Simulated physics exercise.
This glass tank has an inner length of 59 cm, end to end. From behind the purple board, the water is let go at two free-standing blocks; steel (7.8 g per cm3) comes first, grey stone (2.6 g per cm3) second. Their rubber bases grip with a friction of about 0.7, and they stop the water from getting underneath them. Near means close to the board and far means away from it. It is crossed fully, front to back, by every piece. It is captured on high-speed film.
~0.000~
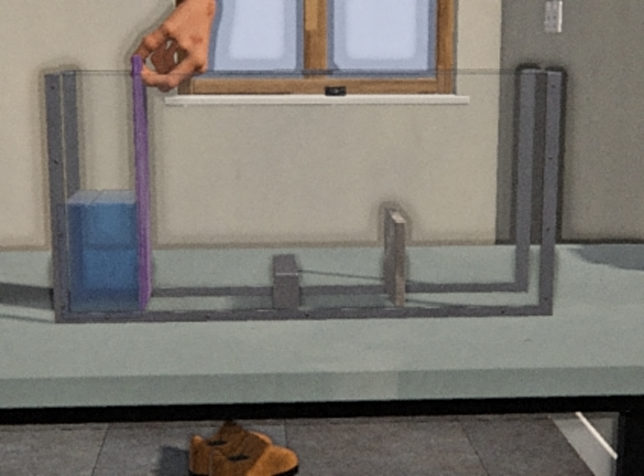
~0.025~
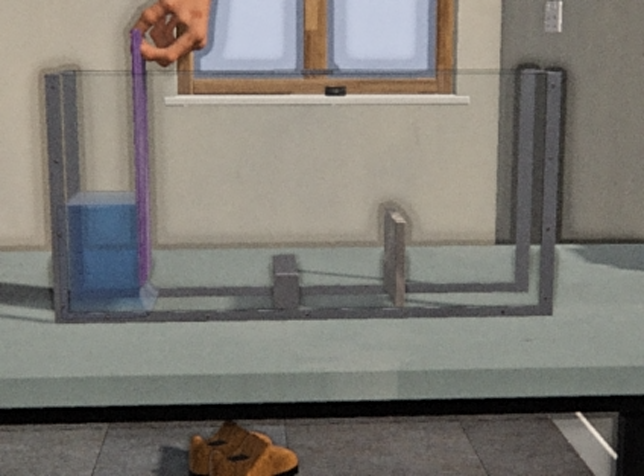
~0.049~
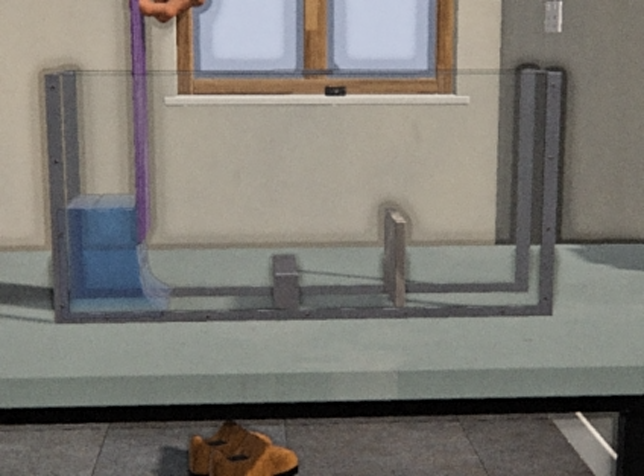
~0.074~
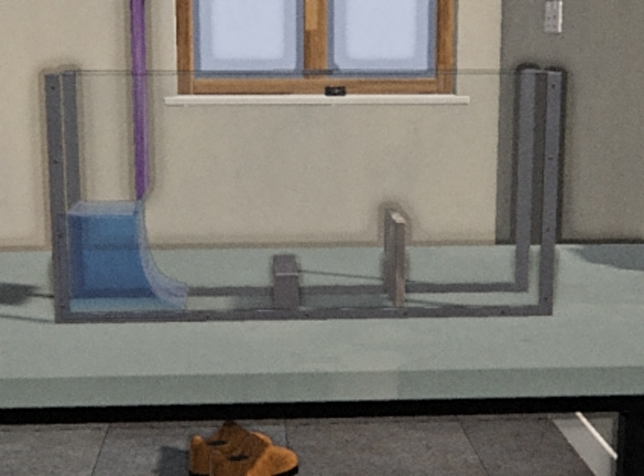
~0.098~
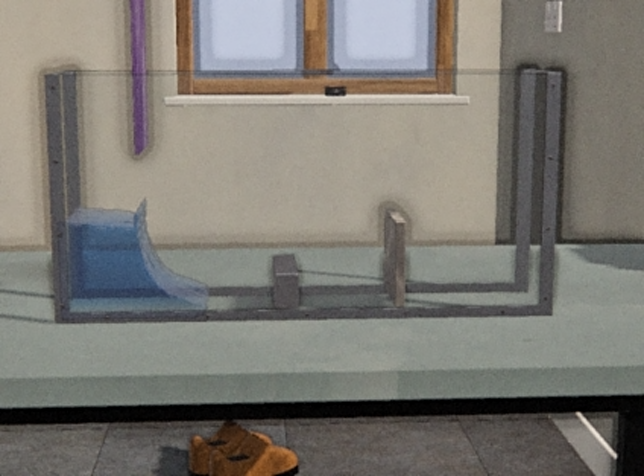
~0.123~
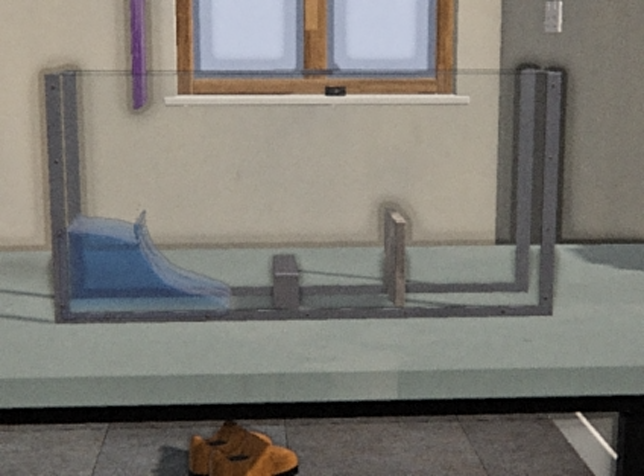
Blue water slumps from the left end of a long clear tank on a pale green table, seen side-on from a fixed view in a room with a wood-framed window. A hand draws a purple board straight up and out of sight, while a short grey block and a taller, thin one stand still farther right. The water's surface sinks as its front slides rightward along the floor toward the grey block.
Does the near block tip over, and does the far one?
First block: No, it stays standing; second: Yes, it tips over.
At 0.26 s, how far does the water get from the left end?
About 28 cm.
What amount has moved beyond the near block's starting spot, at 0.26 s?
Reading: Near 0 per cent.
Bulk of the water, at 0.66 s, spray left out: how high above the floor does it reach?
About 11.0 cm.
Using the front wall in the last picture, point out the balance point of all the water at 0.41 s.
I'd put it somewhere about (223, 271) in that last view.
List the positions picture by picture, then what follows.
The surface at the left wall is at (70, 206); the front along the floor is at (139, 309); the board's lower edge is at (142, 310); the near block's top is at (287, 276); the far block's top is at (401, 226), in the first picture.
The surface at the left wall is at (70, 207); the front along the floor is at (150, 309); the board's lower edge is at (141, 285), in the second picture.
The surface at the left wall is at (70, 211); the front along the floor is at (165, 309); the board's lower edge is at (140, 242), in the third picture.
The surface at the left wall is at (71, 217); the front along the floor is at (183, 309); the board's lower edge is at (138, 198), in the fourth picture.
The surface at the left wall is at (71, 225); the front along the floor is at (204, 308); the board's lower edge is at (137, 153), in the fifth picture.
The surface at the left wall is at (71, 233); the front along the floor is at (227, 308); the board is clear; the near block's top is at (287, 276); the far block's top is at (401, 226), in the sixth picture.
Then, 0.26 s in, the front has run 27 cm from the left wall, the near block is upright and the far block is upright.
Then, 0.41 s in, the near block is upright and the far block is upright.
Then, 0.66 s in, the near block is upright and the far block leans 11°.
Finally, the near block is upright and the far block lies flat; 12 per cent of the water is past where the far block first stood.
